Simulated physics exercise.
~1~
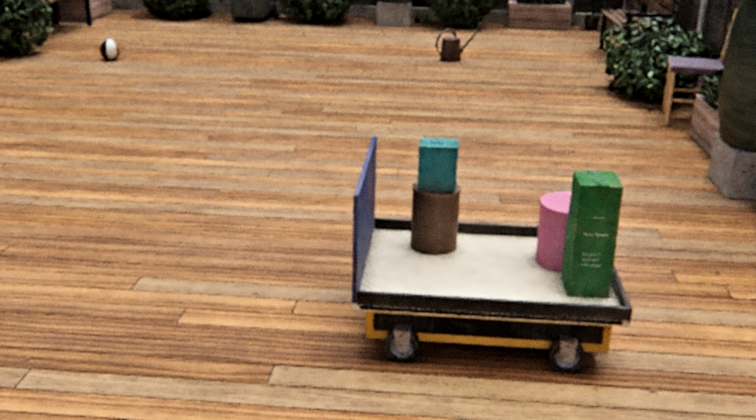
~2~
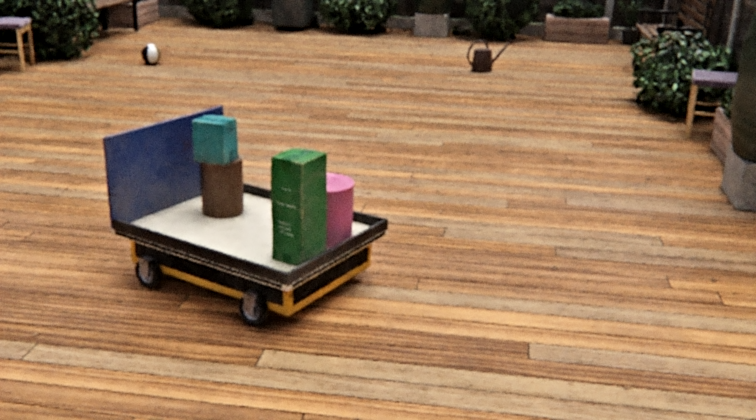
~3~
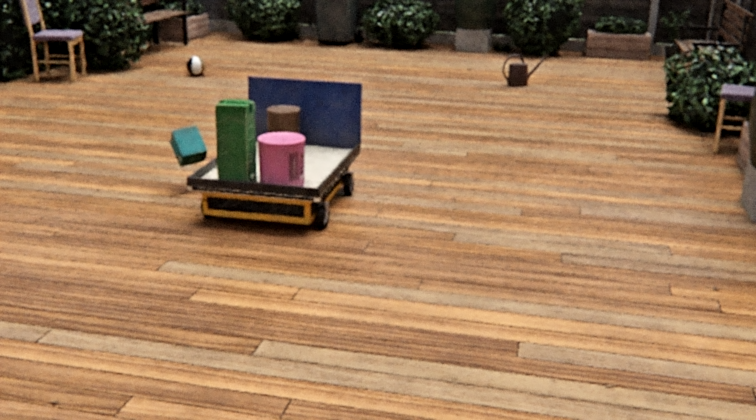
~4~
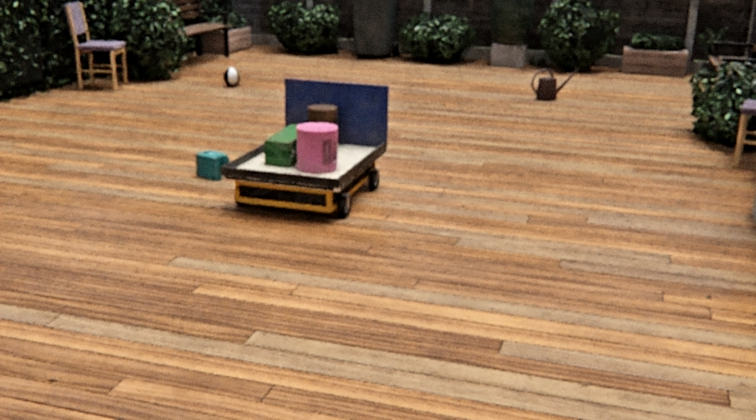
On a wooden deck, a turning cart drops its turquoise box and the green box topples aboard.
